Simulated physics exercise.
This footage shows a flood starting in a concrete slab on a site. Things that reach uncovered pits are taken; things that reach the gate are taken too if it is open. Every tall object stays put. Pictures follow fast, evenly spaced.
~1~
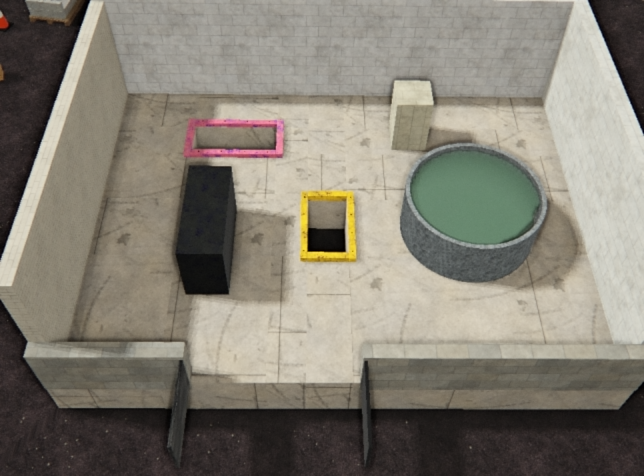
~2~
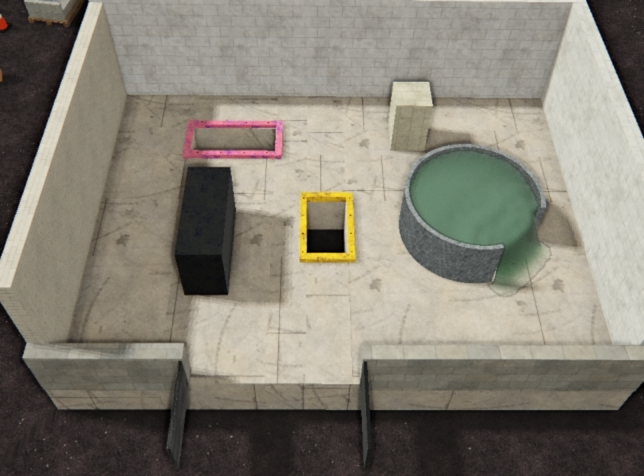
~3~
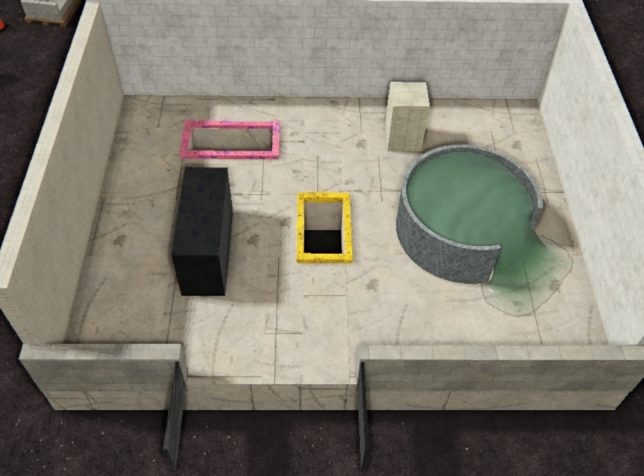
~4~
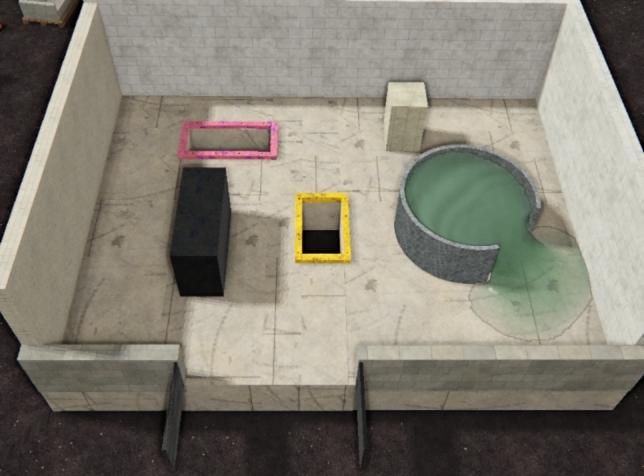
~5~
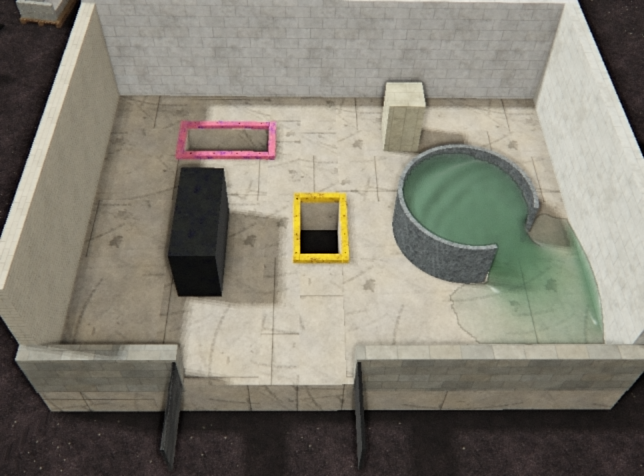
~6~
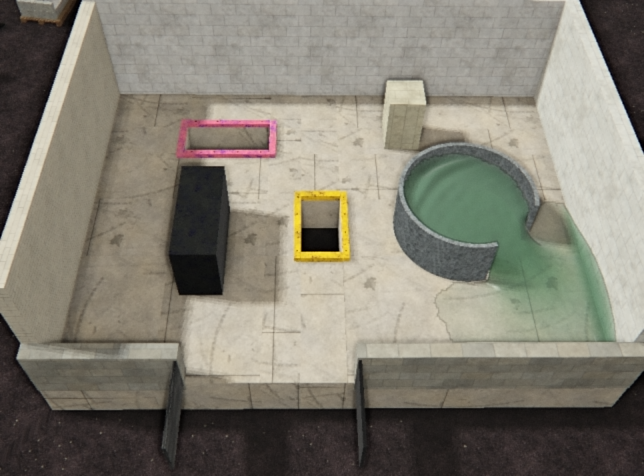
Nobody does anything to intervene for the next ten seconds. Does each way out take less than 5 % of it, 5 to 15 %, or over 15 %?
Gate: Five per cent up to fifteen, pink pit: Smaller than five per cent, yellow pit: Smaller than five per cent.
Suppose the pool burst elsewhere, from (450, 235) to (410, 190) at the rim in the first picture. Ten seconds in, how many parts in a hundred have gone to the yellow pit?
About 14 percent ends up in the yellow pit, by my reckoning.
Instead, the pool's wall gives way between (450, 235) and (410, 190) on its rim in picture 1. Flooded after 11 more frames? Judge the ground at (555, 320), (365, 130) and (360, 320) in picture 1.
Taking them in order, I'd say not reached, not reached and swamped.
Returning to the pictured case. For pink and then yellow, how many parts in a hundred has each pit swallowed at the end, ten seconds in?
0 and 0 per cent respectively.
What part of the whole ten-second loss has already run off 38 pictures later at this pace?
Roughly 45 %.
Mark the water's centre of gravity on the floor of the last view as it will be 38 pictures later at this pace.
My reading is close to (391, 250).
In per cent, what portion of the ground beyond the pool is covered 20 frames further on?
My estimate is roughly 50 percent.
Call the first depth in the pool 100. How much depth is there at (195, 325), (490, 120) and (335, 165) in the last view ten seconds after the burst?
Going in order, that's 4, 8 and 8 %.
A moment on, water covers 10 % of the floor; the gate 0 %, the pink pit 0 %, the yellow pit 0 %.
Next, water covers 25 % of the floor; the gate 0 %, the pink pit 0 %, the yellow pit 0 %.
Then, water covers 50 % of the floor; the gate 1 %, the pink pit 0 %, the yellow pit 1 %.
Later, water covers 85 % of the floor; the gate 3 %, the pink pit 0 %, the yellow pit 1 %.
In the end, water covers 95 % of the floor; the gate 7 %, the pink pit 0 %, the yellow pit 1 %.
